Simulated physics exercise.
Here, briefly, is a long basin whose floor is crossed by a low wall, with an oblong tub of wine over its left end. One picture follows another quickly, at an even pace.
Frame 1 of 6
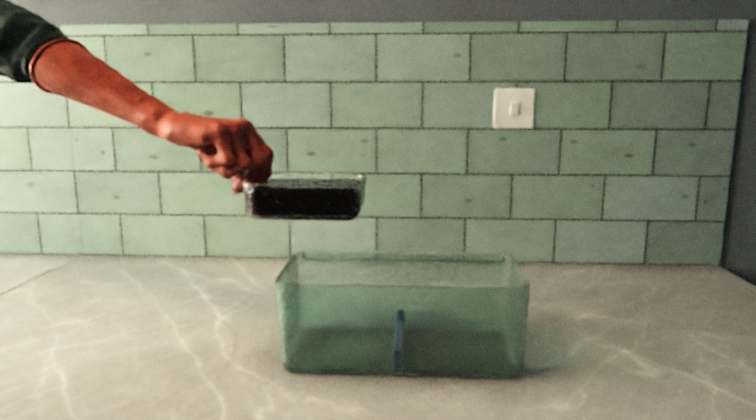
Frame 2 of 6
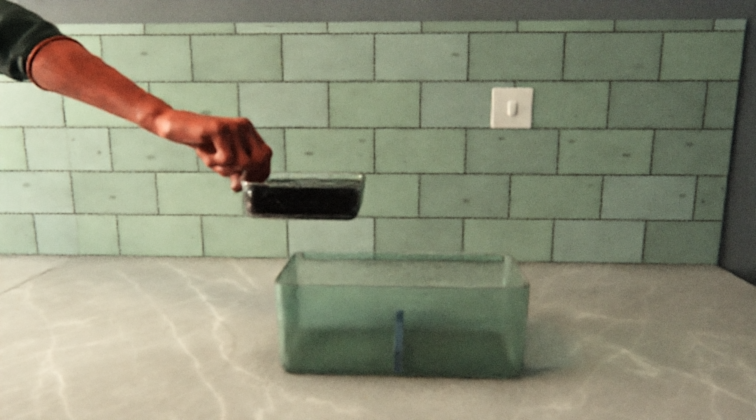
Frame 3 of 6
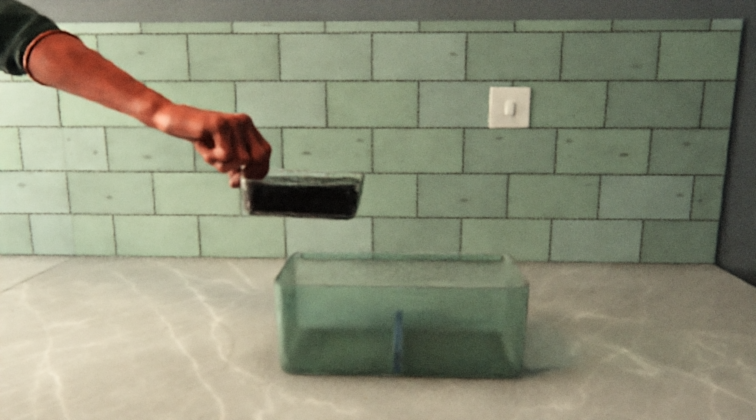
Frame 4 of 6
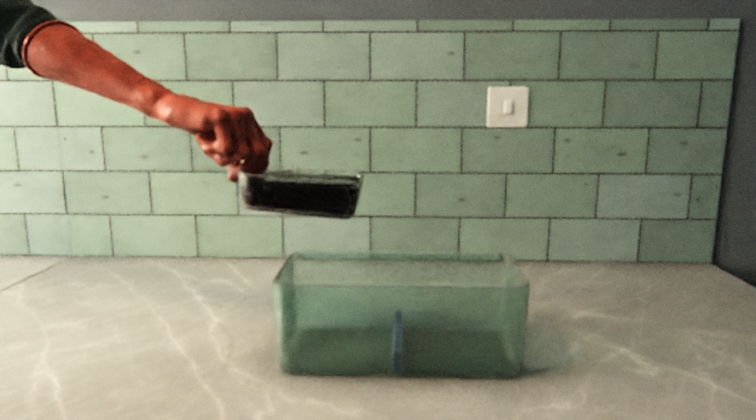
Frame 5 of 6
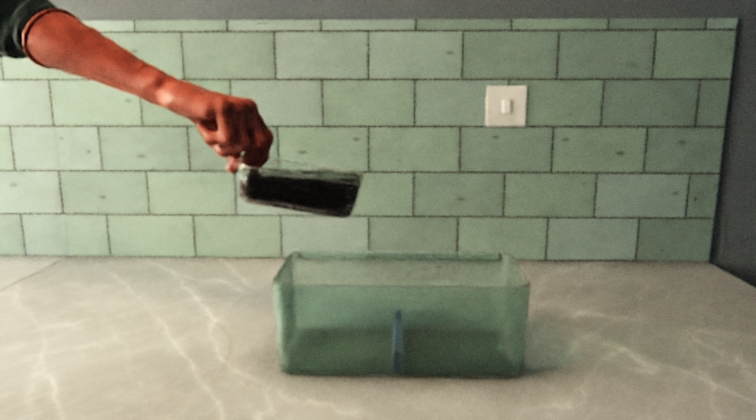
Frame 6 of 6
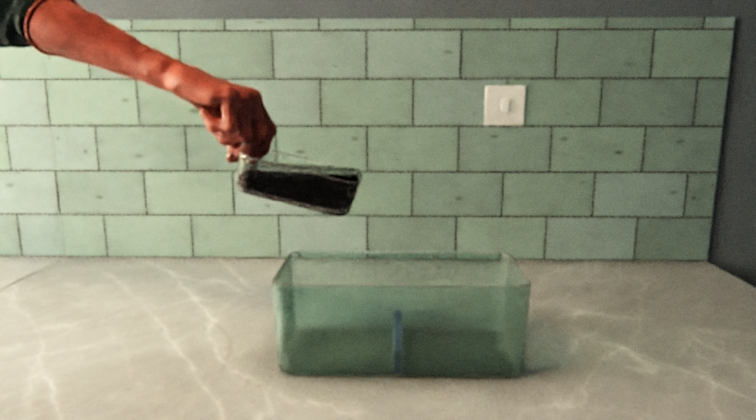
A hand gradually tilts a small tub of dark liquid above a long greenish basin.
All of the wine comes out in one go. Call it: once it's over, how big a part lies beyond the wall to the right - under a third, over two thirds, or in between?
Over two thirds.
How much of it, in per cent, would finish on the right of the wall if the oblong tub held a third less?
Around 85 percent, more or less.
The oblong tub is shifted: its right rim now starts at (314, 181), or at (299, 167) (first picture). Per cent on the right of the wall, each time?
First try: Near 30 percent; second try: Near 20 percent.
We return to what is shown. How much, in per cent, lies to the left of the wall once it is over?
It works out to around 15 percent.
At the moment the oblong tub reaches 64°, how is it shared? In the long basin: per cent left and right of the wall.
Left 5 %, right 40 %.
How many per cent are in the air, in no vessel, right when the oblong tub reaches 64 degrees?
Close to 40 per cent.
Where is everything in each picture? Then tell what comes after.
It leans 0°; its right rim is at (363, 181); the wine meets the walls at (255, 183) and (362, 185); the long basin's rim runs from (286, 267) to (520, 271); the wall's top is at (400, 329), in the first frame.
It leans 1°; its right rim is at (363, 181); the wine meets the walls at (253, 183) and (362, 184), in the second frame.
It leans 2°; its right rim is at (362, 181); the wine meets the walls at (252, 181) and (361, 183), in the third frame.
It leans 5°; its right rim is at (361, 180); the wine meets the walls at (250, 177) and (359, 180), in the fourth frame.
It leans 9°; its right rim is at (361, 180); the wine meets the walls at (249, 173) and (360, 177), in the fifth frame.
It leans 14°; its right rim is at (360, 180); the wine meets the walls at (248, 168) and (359, 175); 3 per cent is over the edge, in the sixth frame.
A moment on, the oblong tub is tipped part way and 18 per cent is still to pour, 4 is left of the wall and 40 right of it.
Next, the oblong tub is tipped on its side and 2 per cent is still to pour, 11 is left of the wall and 80 right of it.
Then the oblong tub is tipped right over and 0 per cent is still to pour, 16 is left of the wall and 83 right of it.
Later the oblong tub is tipped right over and 0 per cent is still to pour, 16 is left of the wall and 83 right of it.
Finally, 16 per cent lies left of the wall, 83 right of it and 1 outside.
